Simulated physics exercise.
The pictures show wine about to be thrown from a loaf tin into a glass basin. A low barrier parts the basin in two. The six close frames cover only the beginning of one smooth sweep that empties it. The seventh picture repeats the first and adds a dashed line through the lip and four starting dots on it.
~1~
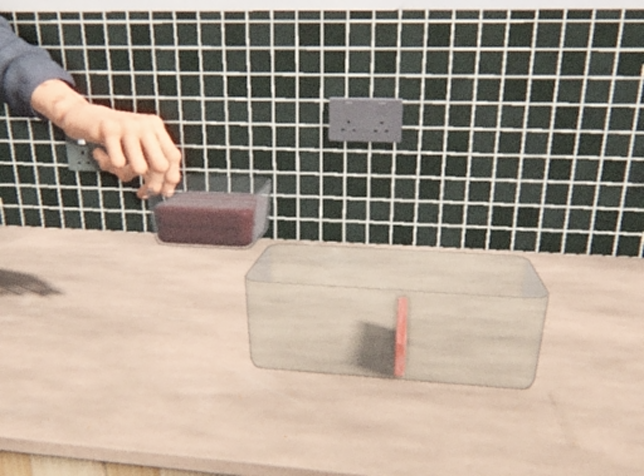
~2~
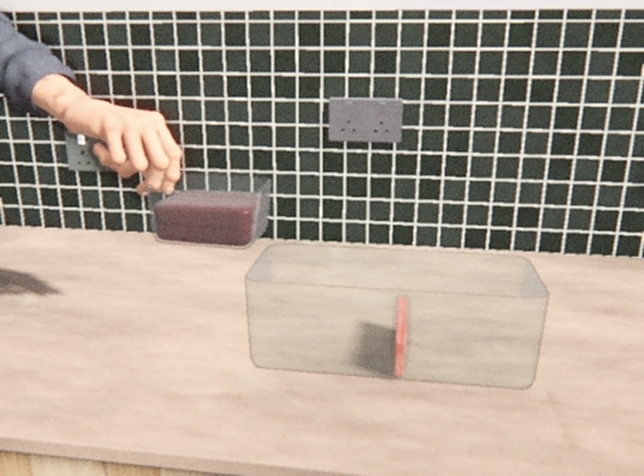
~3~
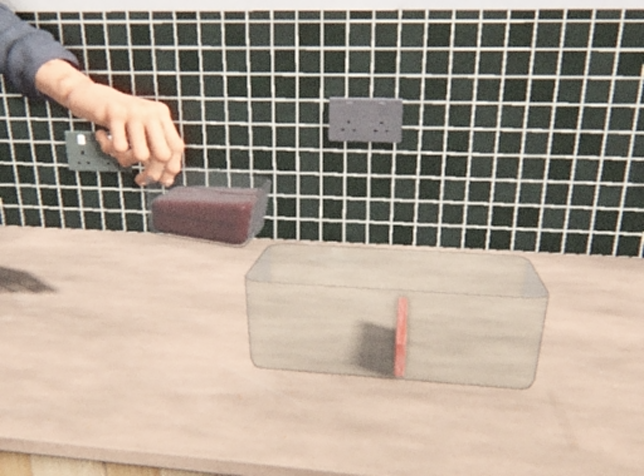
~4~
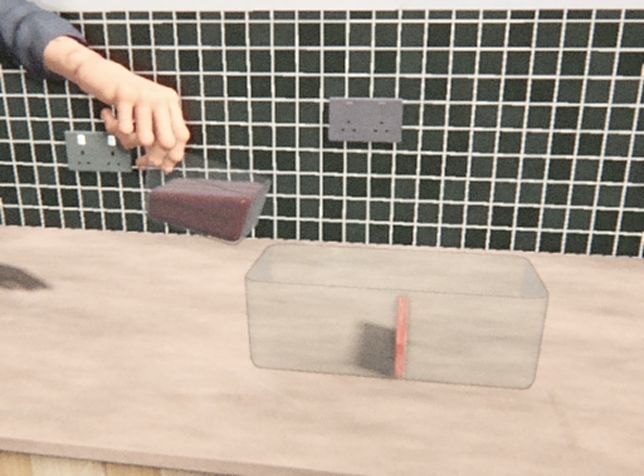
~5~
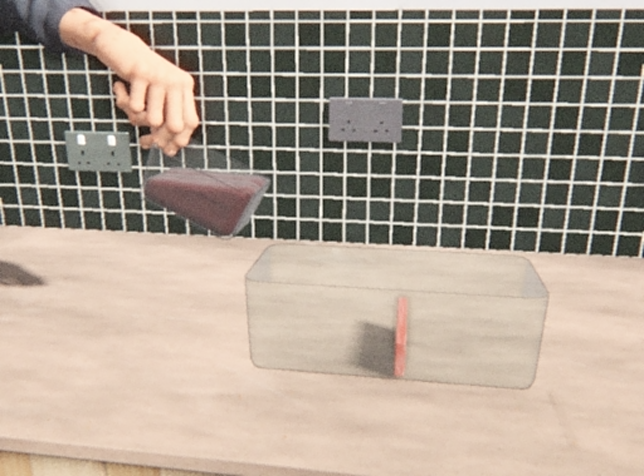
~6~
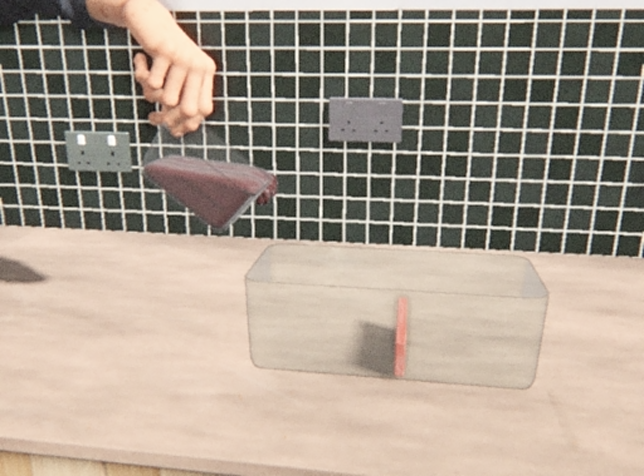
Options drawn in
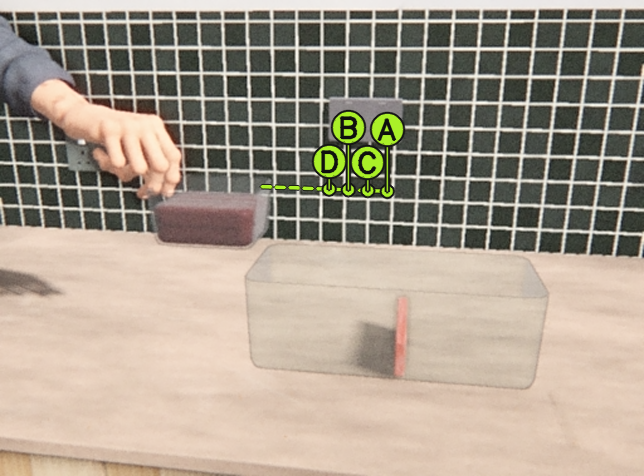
A hand holds a clear container of dark red liquid level above a counter, left of a wide glass basin with a low reddish divider. The hand rises and shifts right as the container tilts steadily rightward, until the liquid reaches the lip and just begins to slip over.
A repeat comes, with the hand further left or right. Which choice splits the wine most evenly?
Take D.
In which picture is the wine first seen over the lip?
Picture 6.
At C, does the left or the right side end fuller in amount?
The right side.
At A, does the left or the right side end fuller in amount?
The right one.
On the marked copy, A at (387, 191); B at (348, 189); C at (367, 190); D at (329, 189).
Choosing A, about 5 % ends left of the wall and 94 % right of it.
Choosing B, about 14 % ends left of the wall and 85 % right of it.
Choosing C, about 6 % ends left of the wall and 93 % right of it.
Choosing D, about 43 % ends left of the wall and 56 % right of it.
